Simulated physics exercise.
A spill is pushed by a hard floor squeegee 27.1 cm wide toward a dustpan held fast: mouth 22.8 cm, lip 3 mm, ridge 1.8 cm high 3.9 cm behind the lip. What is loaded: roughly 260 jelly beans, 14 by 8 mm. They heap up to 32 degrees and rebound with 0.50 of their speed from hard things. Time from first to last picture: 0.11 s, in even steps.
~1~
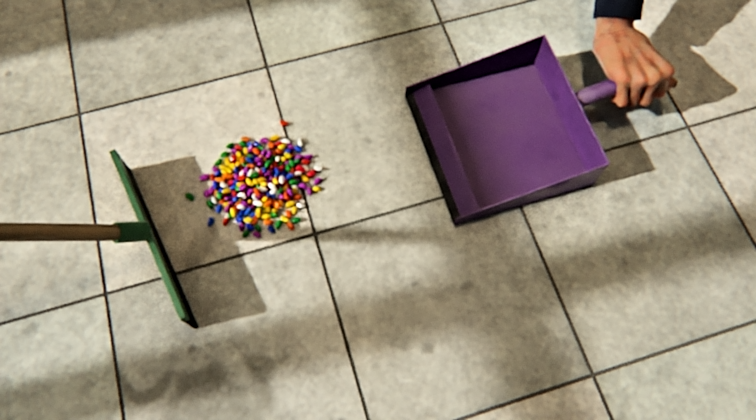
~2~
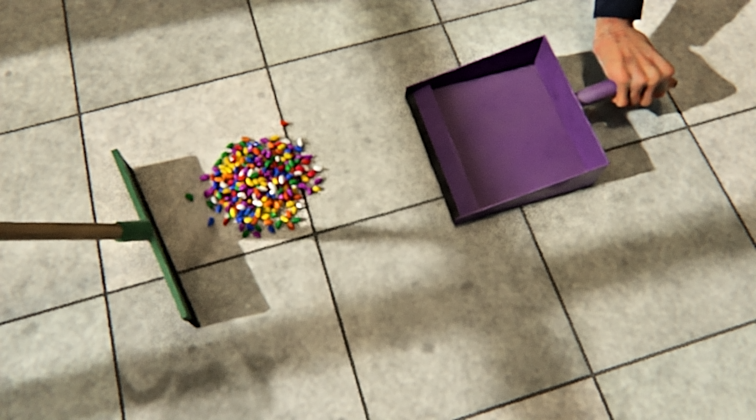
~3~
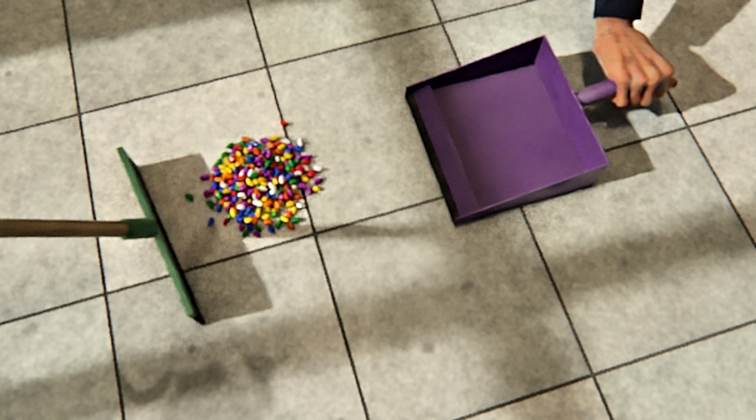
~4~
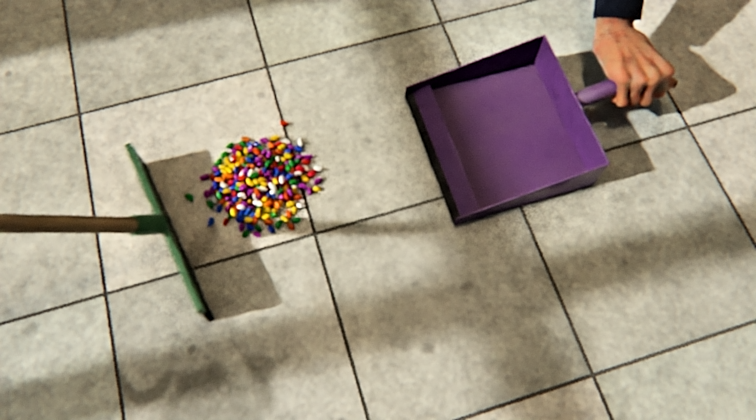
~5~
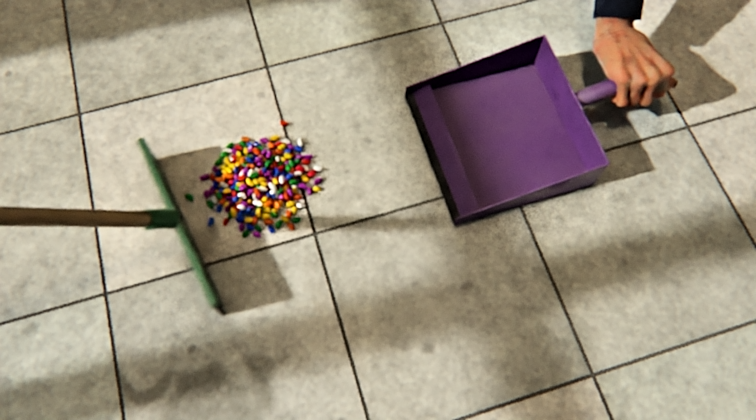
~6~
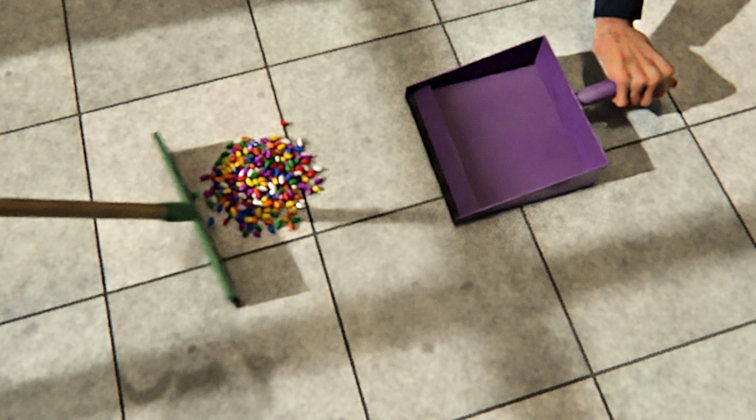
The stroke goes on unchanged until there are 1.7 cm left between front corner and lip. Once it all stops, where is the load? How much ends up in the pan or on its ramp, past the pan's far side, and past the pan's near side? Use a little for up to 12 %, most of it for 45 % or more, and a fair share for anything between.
Pan - a fair share; far side - a fair share; near side - a little.
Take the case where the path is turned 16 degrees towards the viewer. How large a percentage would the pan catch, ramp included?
Roughly 25 per cent.
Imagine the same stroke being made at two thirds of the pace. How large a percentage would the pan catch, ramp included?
It would be around 15 per cent.
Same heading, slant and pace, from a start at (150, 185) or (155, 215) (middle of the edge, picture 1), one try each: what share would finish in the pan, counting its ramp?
Some 25 and 30 per cent.
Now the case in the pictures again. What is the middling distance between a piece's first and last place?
Some 28 cm.
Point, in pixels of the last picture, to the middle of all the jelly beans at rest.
Estimated resting centre: Around (416, 110).
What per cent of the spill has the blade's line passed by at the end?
Around 0 in a hundred.
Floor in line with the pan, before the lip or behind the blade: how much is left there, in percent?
That comes to near 35 percent.
Then, 0.15 s after the last picture, middle of the blade 19 cm from the lip; 0 % over the lip, far side 15 %, near side 0 %.
Then, 0.25 s after the last picture, middle of the blade 8 cm from the lip; 0 % over the lip, far side 25 %, near side 0 %.
Then, 0.49 s after the last picture, middle of the blade 4 cm from the lip; 30 % over the lip, far side 35 %, near side 0 %.
In the end, pan 30 %, far side 35 %, near side 0 %, in front of the lip or behind the blade 35 %.
